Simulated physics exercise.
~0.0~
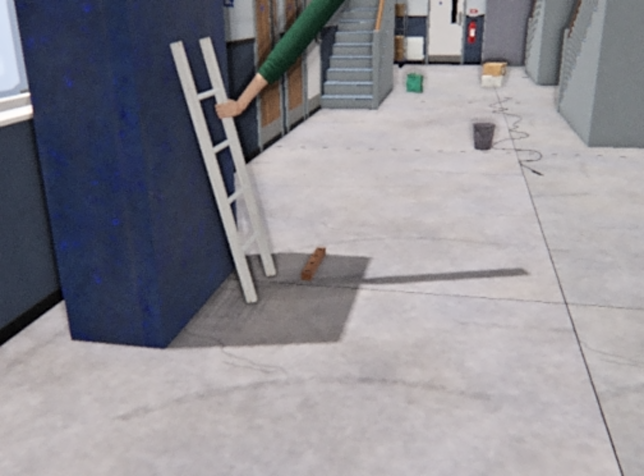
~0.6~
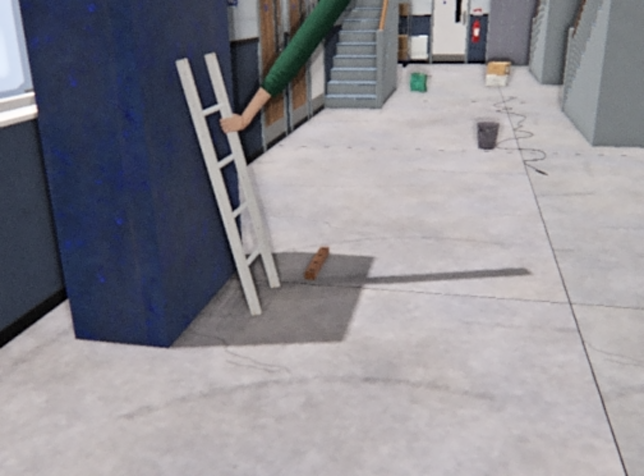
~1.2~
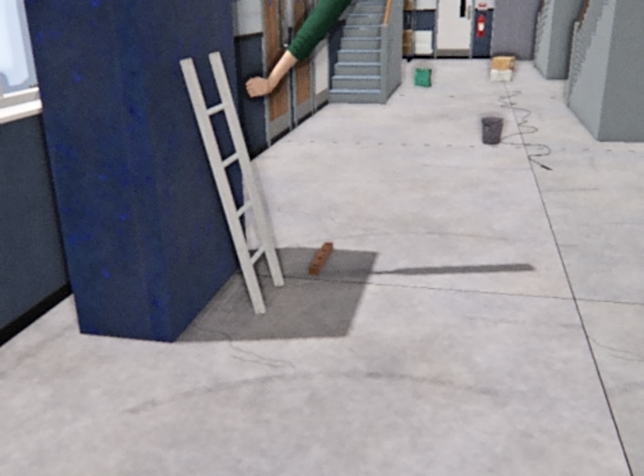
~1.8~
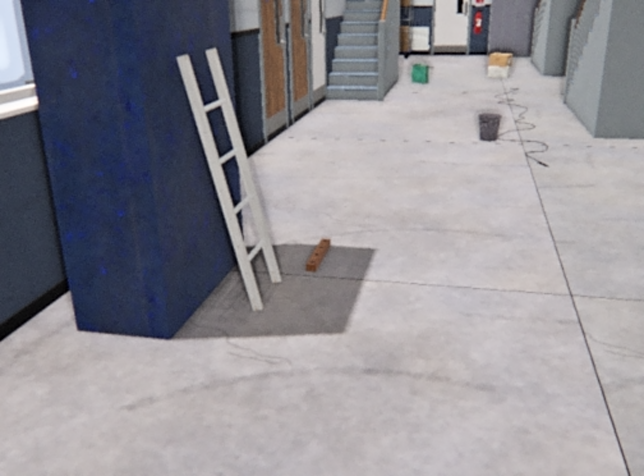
The footage shows a green-sleeved hand lowering a white, ladder-like gate slightly as it leans against a dark blue cupboard, near a small brown batten on a pale hard floor. The hand lets go and withdraws out of view, and the gate stays leaning in place.
